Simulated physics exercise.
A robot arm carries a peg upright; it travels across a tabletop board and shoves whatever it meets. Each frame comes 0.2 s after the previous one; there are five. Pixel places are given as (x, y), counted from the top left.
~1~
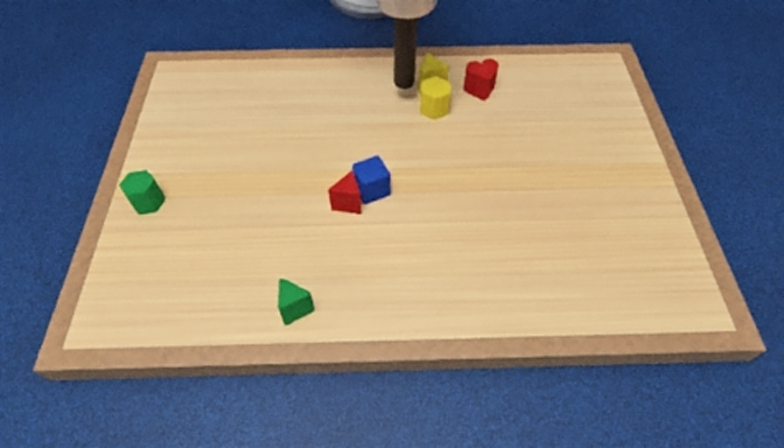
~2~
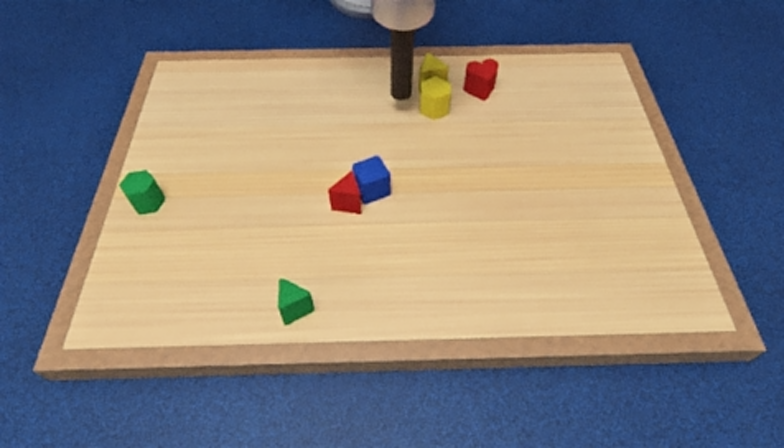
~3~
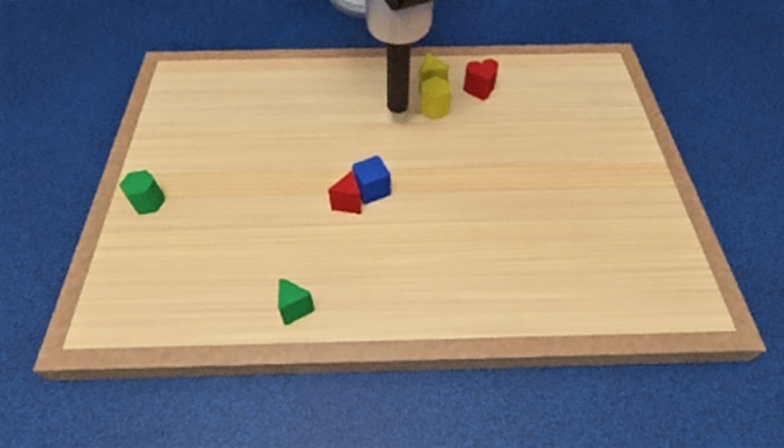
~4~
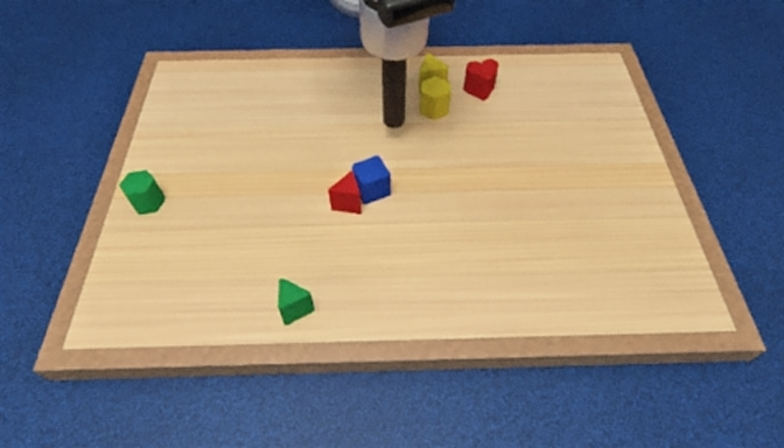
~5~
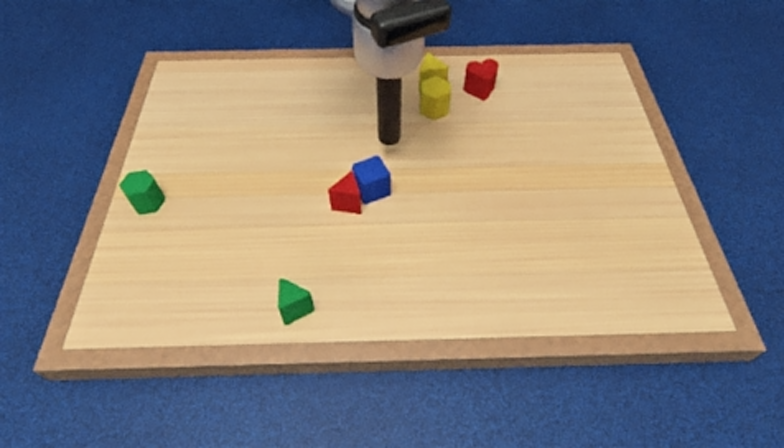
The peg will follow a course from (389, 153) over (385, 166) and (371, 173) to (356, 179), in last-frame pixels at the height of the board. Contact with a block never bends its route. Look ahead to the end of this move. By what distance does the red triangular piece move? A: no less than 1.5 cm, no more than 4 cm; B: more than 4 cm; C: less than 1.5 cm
A (no less than 1.5 cm, no more than 4 cm)
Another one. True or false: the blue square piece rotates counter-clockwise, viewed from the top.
The statement is correct.
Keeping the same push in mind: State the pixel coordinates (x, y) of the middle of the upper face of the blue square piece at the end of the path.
Its top middle: (357, 181).
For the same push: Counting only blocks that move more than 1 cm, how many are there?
The number will come to 2.
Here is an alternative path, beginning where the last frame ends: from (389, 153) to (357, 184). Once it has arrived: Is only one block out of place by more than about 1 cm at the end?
Yes, that is how it ends up.
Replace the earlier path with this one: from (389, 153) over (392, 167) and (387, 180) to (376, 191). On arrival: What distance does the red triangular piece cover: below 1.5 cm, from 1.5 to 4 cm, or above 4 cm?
Answer: 1.5 to 4 cm.
What follows on the original path. Halfway along, peg (378, 154); blue square piece (368, 172).
At the end, peg (355, 163); red triangular piece (334, 197), turned 40° anticlockwise; blue square piece (357, 181), turned 45° anticlockwise.
